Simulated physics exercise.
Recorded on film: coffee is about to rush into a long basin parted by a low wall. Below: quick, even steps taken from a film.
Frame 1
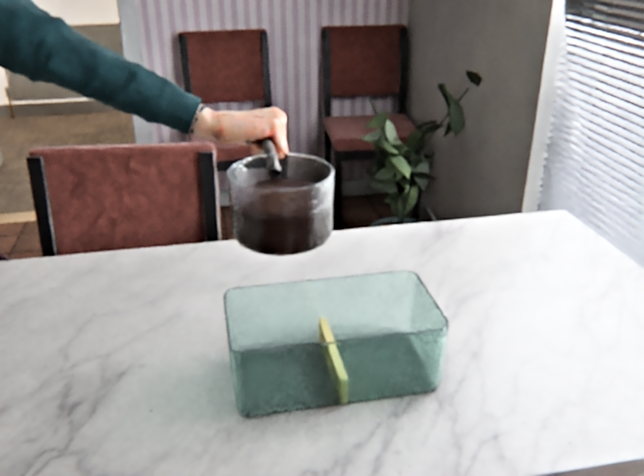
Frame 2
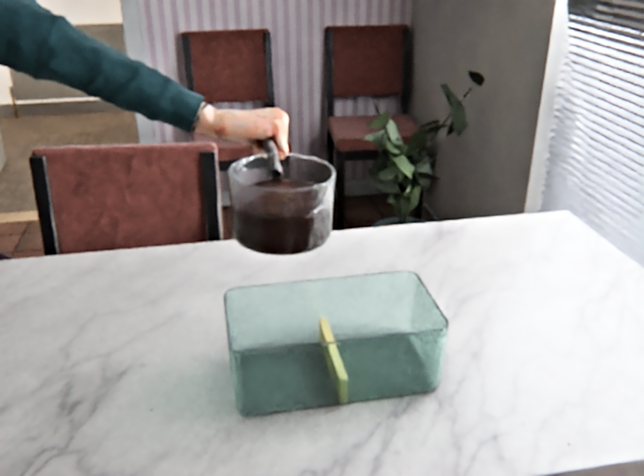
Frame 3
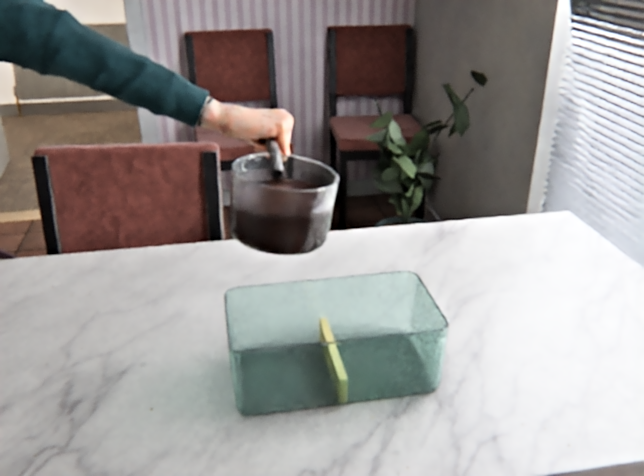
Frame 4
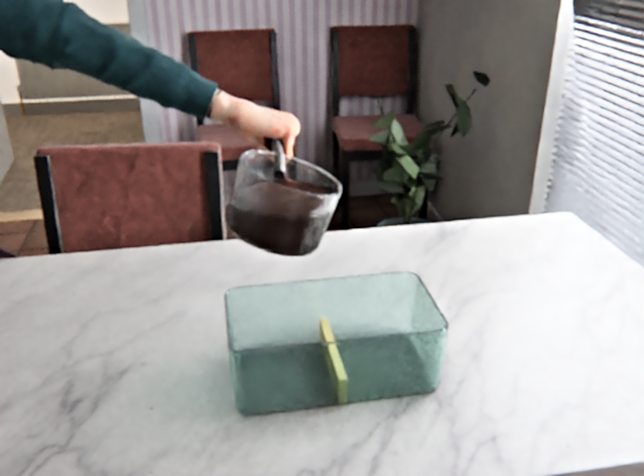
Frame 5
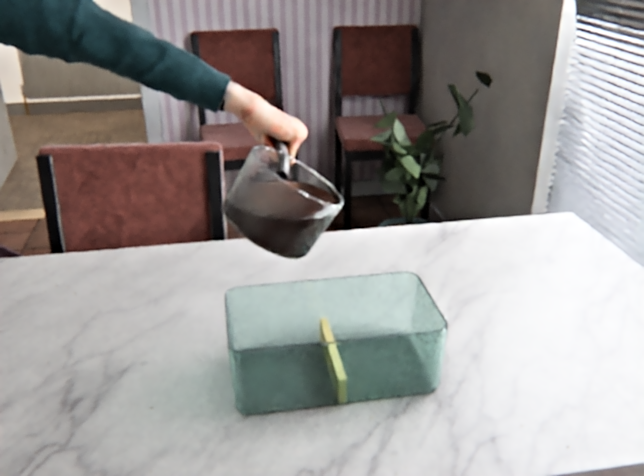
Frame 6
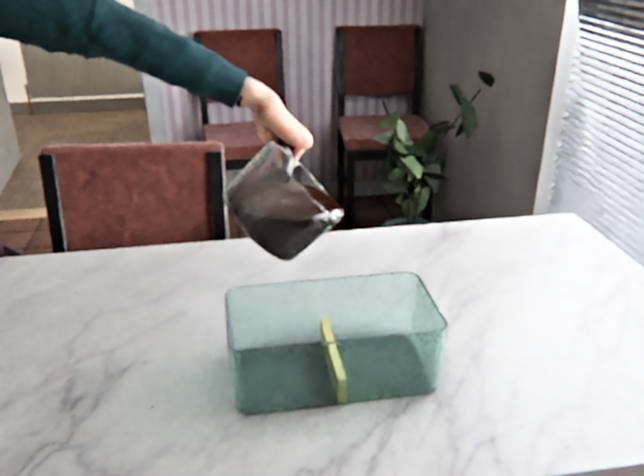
In this clip, a hand in a dark teal sleeve holds a clear pot of dark liquid above a greenish transparent basin with a low yellow-green divider, then steadily tilts the pot rightward until the liquid reaches its lip.
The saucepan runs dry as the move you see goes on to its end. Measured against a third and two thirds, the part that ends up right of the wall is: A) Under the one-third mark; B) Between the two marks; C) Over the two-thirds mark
Over the two-thirds mark (C).
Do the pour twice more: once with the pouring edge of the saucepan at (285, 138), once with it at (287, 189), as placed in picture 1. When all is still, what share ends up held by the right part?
The first gives 35 %, the second 20 %.
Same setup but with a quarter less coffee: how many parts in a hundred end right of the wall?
I'd say roughly 80 percent.
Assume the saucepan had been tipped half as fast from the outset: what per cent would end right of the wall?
I'd say roughly 90 in every hundred ends up there.
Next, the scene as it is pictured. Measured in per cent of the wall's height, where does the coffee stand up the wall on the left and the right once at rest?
The left side ends up close to 10, the right side close to 60.
A moment on, the saucepan is tipped right over and 22 per cent is still to pour, 0 is left of the wall and 26 right of it.
Next, the saucepan is tipped right over and 2 per cent is still to pour, 9 is left of the wall and 76 right of it.
Then the saucepan is tipped right over and 0 per cent is still to pour, 13 is left of the wall and 76 right of it.
Later the saucepan is tipped right over and 0 per cent is still to pour, 17 is left of the wall and 74 right of it.
Finally, 18 per cent lies left of the wall, 74 right of it and 8 outside.
